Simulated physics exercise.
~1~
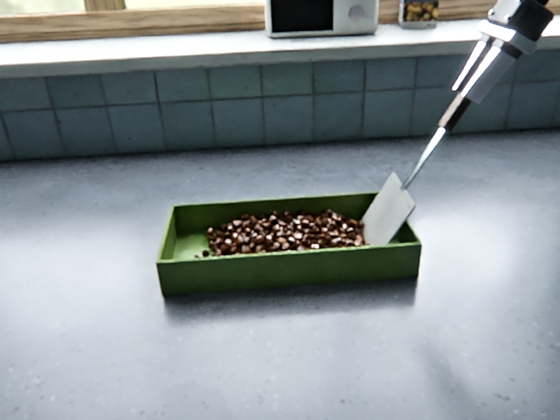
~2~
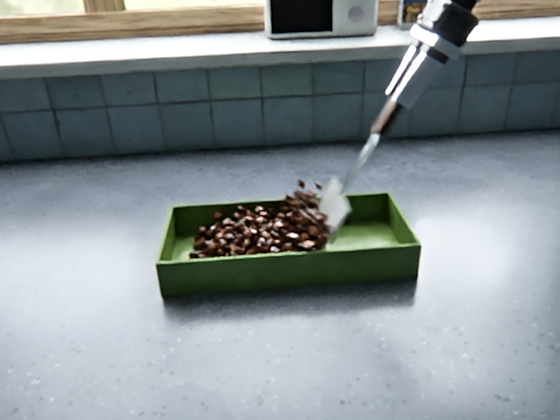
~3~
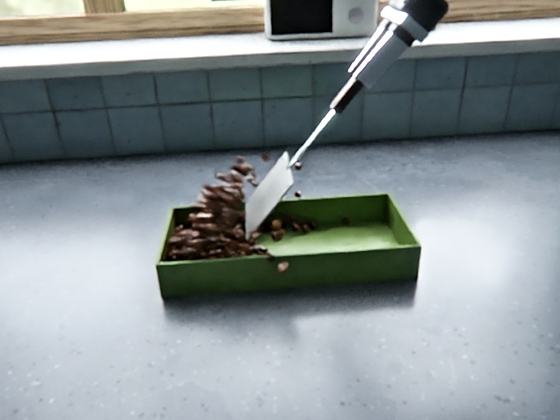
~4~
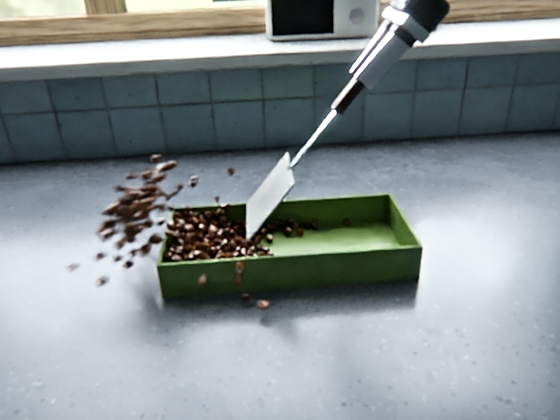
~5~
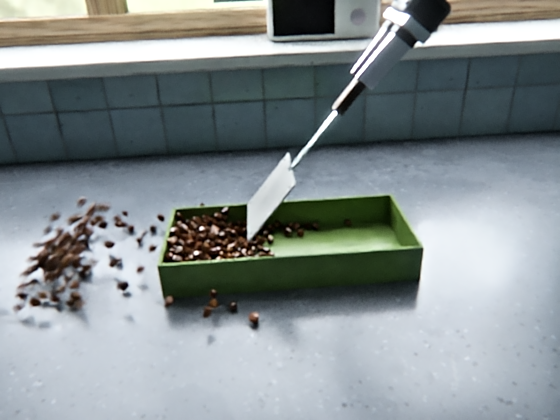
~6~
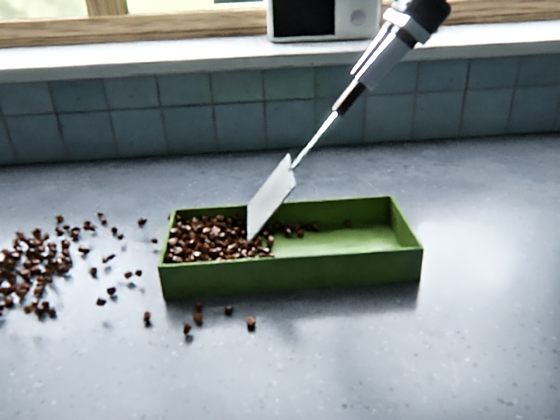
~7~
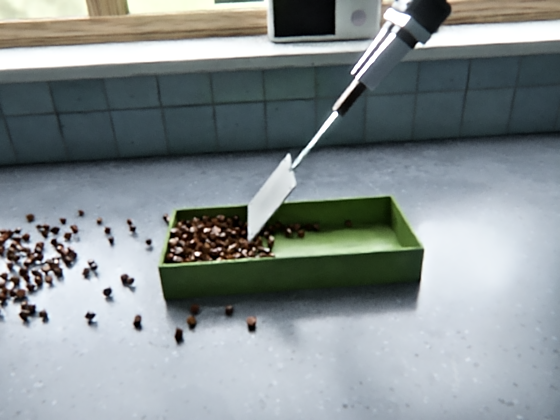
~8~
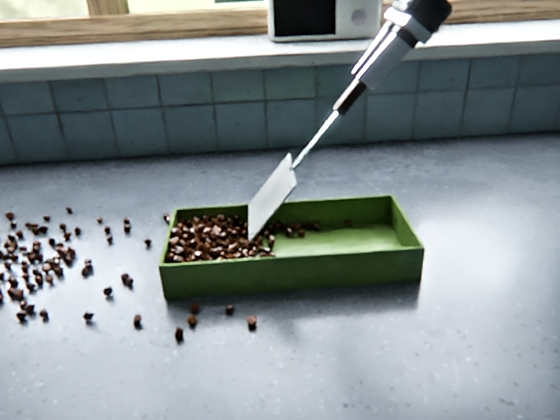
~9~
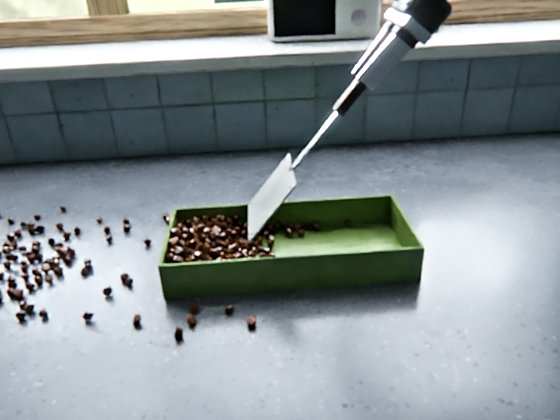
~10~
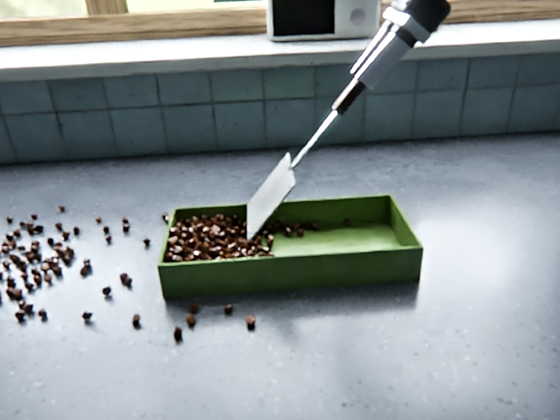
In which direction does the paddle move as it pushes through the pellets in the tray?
The paddle moves to the left, pushing the pellets toward the left end of the tray.
